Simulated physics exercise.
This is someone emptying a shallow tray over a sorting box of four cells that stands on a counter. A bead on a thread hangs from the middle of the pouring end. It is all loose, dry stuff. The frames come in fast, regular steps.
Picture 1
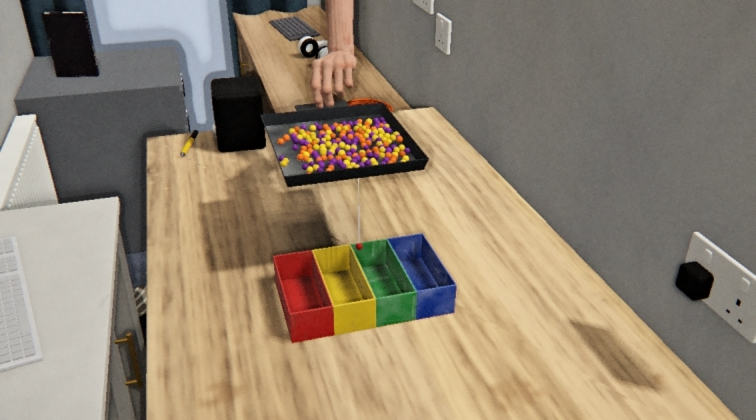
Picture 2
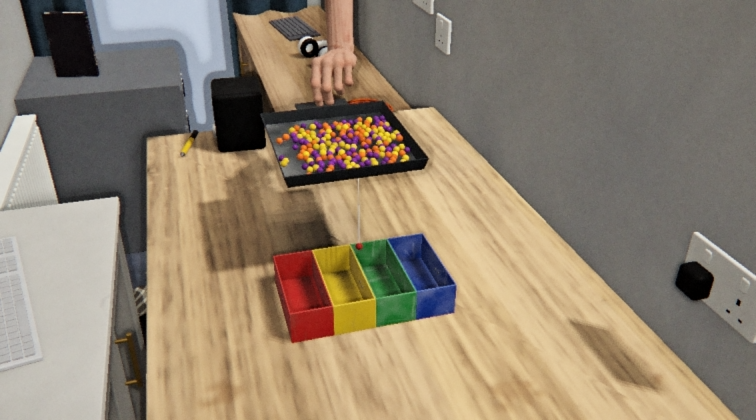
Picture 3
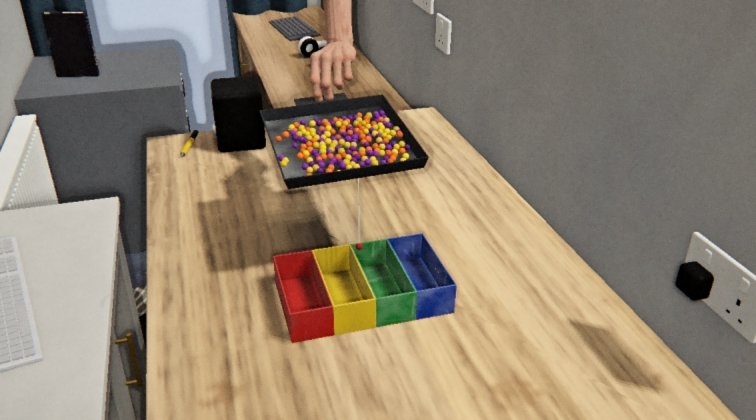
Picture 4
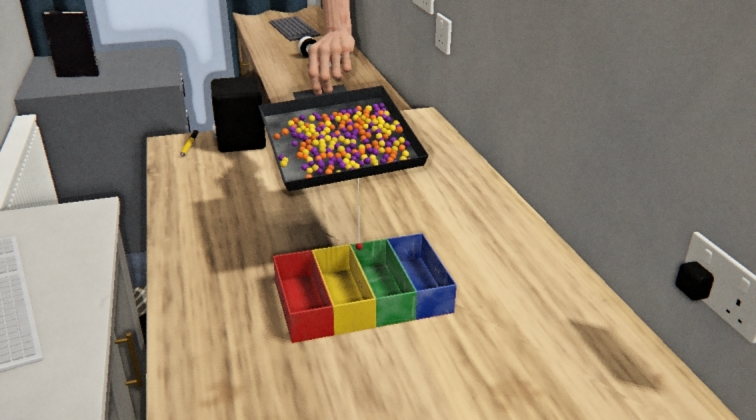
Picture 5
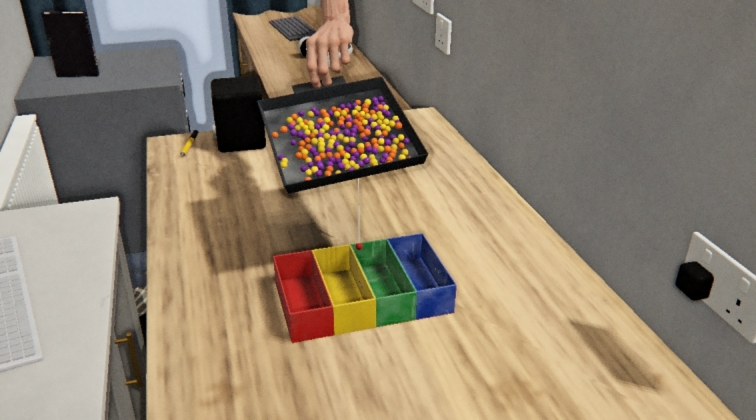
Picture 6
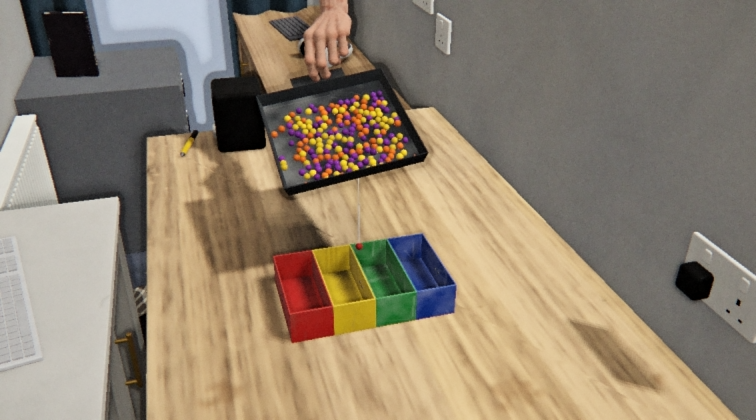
A hand at the far side holds a shallow black tray of yellow, orange and purple beads above a wooden counter, seen from above in a grey-walled room. Below it sits a box with red, yellow, green and blue cells from left to right, and a small red bead hangs on a thread. The tray gradually tilts toward the viewer, its near left corner dipping lowest, while the beads shift slightly and the view stays still.
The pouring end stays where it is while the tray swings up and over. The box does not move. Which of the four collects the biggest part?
It favours the red compartment.
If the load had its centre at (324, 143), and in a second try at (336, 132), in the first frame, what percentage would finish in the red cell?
In turn 80 and 70 in a hundred.
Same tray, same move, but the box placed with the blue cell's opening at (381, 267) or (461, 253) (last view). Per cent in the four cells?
Near 90 % and 10 %.
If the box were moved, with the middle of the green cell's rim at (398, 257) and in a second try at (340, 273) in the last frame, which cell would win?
At the first place red, at the second yellow.
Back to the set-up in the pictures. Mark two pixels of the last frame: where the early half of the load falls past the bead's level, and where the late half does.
Early half (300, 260), late half (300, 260).
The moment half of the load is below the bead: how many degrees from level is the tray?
At some 85 degrees.
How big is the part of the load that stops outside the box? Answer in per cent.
Close to 20 per cent.
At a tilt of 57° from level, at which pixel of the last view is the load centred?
Roughly at (318, 172).
Soon after the last picture, tray tipped steeply; most on the tray; a stray few in the red cell; a small part falling or outside the box.
A little later, tray tipped right over; a small part on the tray; about half in the red cell; a small part in the yellow cell; a stray few in the green cell; about a quarter falling or outside the box.
Later still, tray tipped past a quarter turn; about two thirds in the red cell; a small part in the yellow cell; a stray few in the green cell; about a quarter falling or outside the box.
By the end, tray tipped past a quarter turn; about two thirds in the red cell; a small part in the yellow cell; a stray few in the green cell; none in the blue cell; about a quarter outside the box.
